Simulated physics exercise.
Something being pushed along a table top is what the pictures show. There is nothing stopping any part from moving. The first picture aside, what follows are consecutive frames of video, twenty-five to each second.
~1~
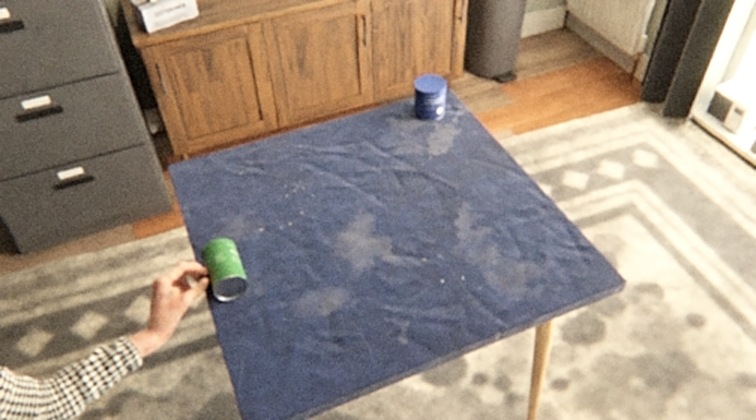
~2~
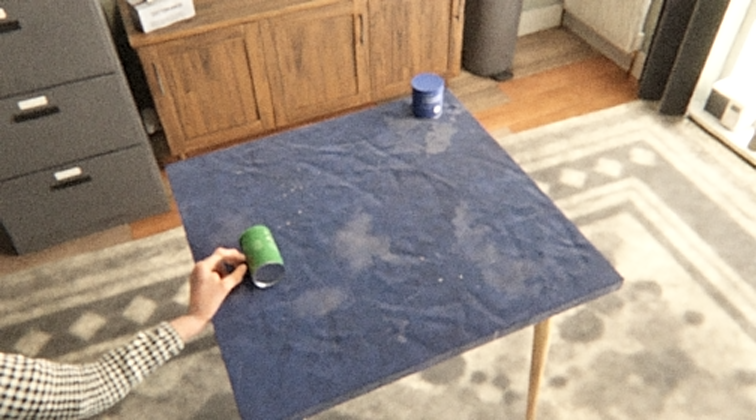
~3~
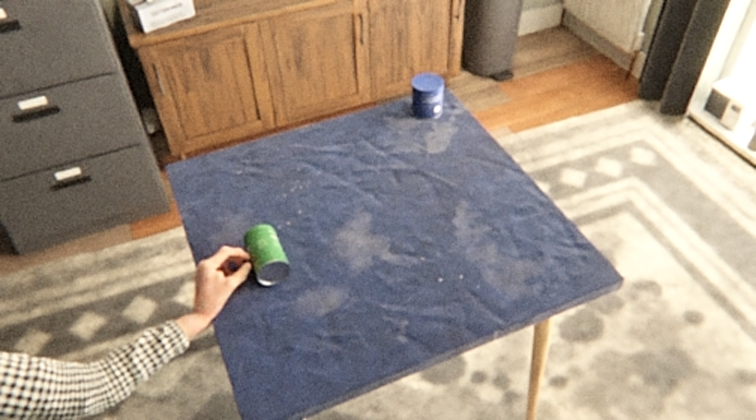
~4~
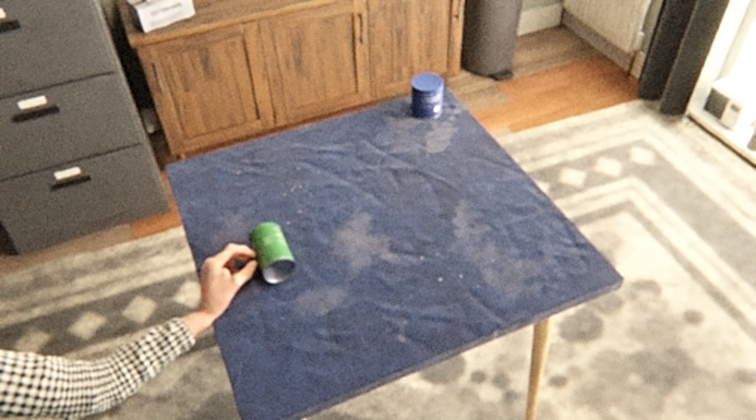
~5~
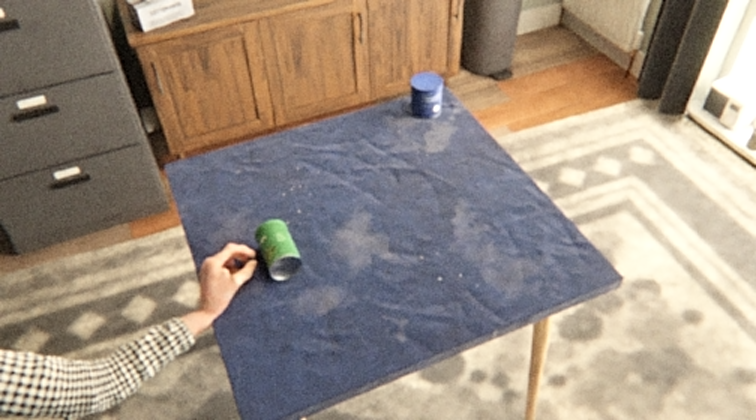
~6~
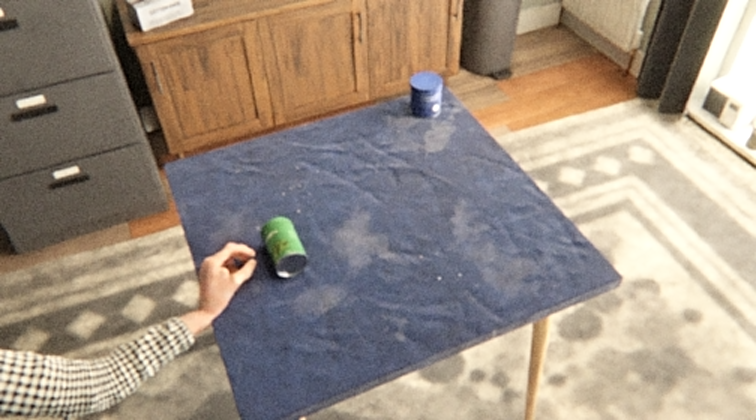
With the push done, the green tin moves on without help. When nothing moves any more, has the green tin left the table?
No - it never gets off the table.
Then, 0.10 s after the last picture, green tin rolled about its own width near (299, 242).
Then, 0.30 s after the last picture, green tin rolled well along near (325, 234).
Then, 0.50 s after the last picture, green tin rolled well along near (344, 227).
Then, 0.80 s after the last picture, green tin rolled well along near (363, 221).
At rest, moved from the start, green tin. Seen from the same camera at the end, green tin near (370, 219).
